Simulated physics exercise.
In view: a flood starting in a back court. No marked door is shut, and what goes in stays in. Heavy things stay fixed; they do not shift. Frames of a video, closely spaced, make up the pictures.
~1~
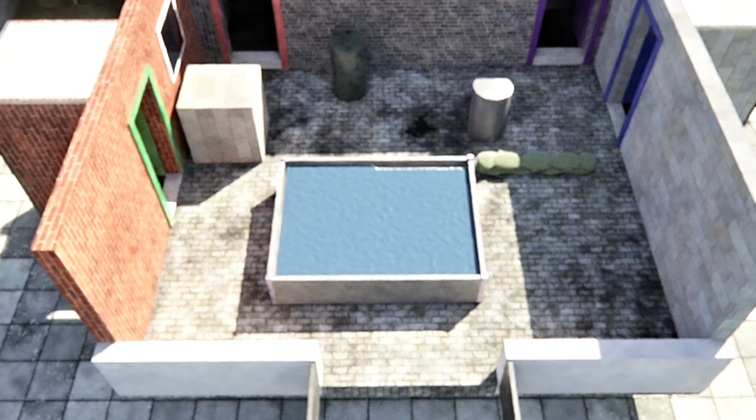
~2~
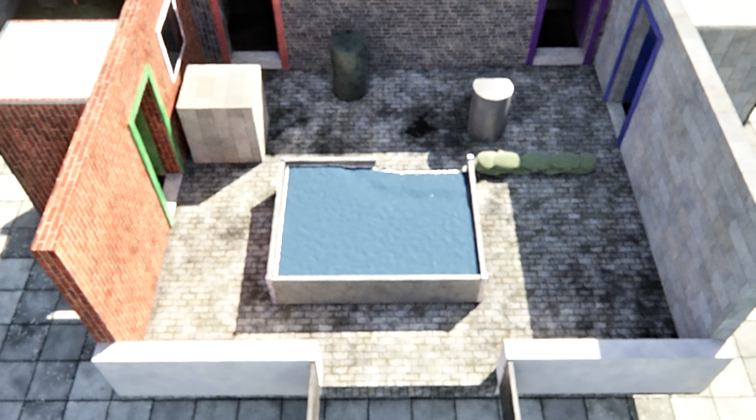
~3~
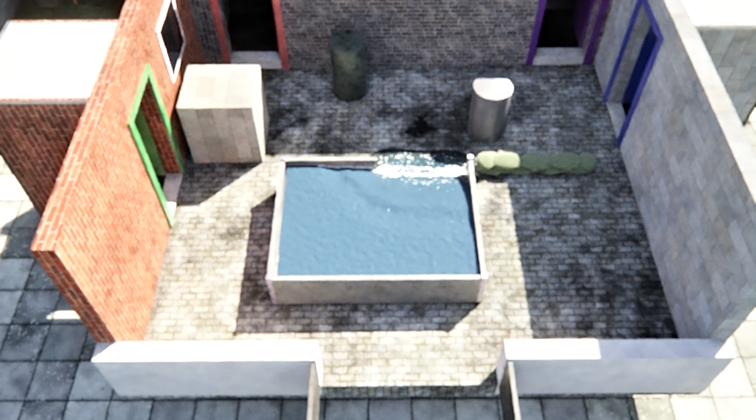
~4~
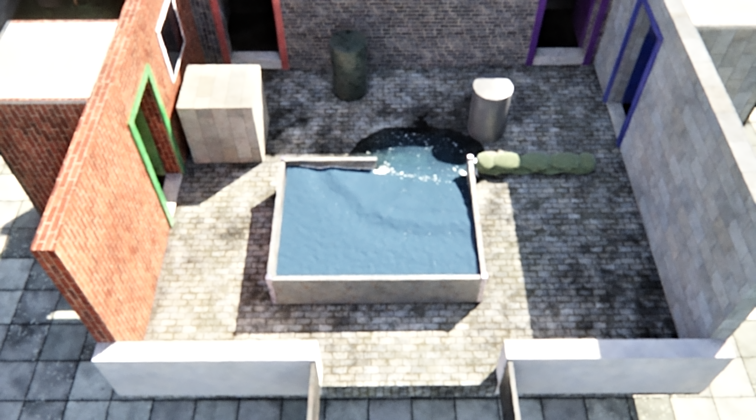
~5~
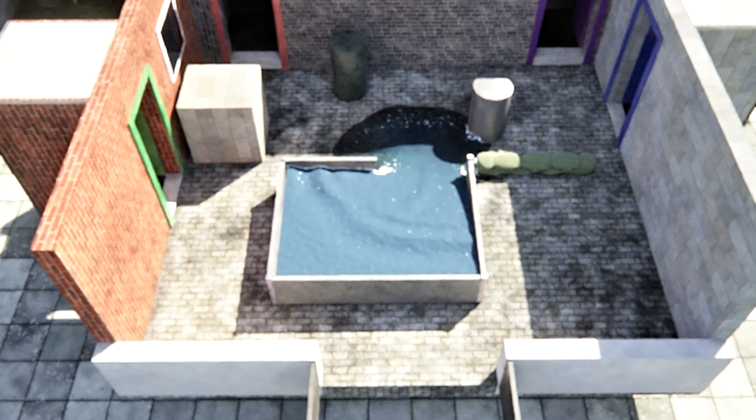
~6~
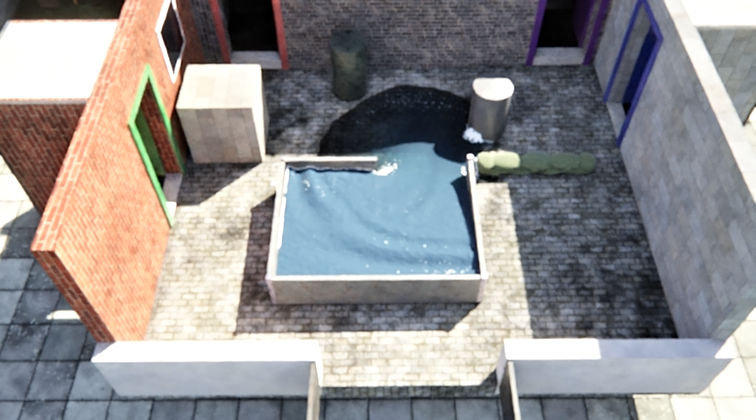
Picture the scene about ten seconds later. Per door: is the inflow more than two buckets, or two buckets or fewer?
One by one: The purple door will most likely keep inside the limit; the green door will most likely keep inside the limit; the red door will most likely keep inside the limit; the blue door will most likely go past the limit.
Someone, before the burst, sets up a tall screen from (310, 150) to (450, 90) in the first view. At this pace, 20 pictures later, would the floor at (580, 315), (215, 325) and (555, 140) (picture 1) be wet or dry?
Taking the points in the order given, they are high and dry, high and dry and inundated.
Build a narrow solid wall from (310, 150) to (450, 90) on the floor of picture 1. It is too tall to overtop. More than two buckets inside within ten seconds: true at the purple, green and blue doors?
Result - purple door: Stays within the limit; green door: Overshoots; blue door: Overshoots.
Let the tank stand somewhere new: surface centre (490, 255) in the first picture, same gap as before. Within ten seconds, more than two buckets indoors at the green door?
My answer is that the green door ends up above.
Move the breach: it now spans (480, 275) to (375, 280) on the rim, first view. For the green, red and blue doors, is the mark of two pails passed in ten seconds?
Taking each in turn, the green falls below the limit, the red falls below the limit, the blue falls below the limit.
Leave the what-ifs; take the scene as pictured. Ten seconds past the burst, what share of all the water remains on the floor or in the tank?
Near 94 percent, give or take.
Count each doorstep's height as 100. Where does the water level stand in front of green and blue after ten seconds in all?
I'd put the first at close to 140 per cent and the second at close to 160 per cent.
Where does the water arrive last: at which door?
Result: The door marked green.
A moment on, water covers 20 % of the floor; the purple door not reached, the green door not reached, the red door not reached, the blue door not reached.
Next, water covers 30 % of the floor; the purple door wet at the sill, nothing in, the green door not reached, the red door wet at the sill, nothing in, the blue door not reached.
Then, water covers 45 % of the floor; the purple door wet at the sill, nothing in, the green door not reached, the red door wet at the sill, nothing in, the blue door under two buckets in.
Later, water covers 70 % of the floor; the purple door wet at the sill, nothing in, the green door wet at the sill, nothing in, the red door wet at the sill, nothing in, the blue door far over two buckets in.
In the end, water covers 95 % of the floor; the purple door wet at the sill, nothing in, the green door under two buckets in, the red door wet at the sill, nothing in, the blue door far over two buckets in.
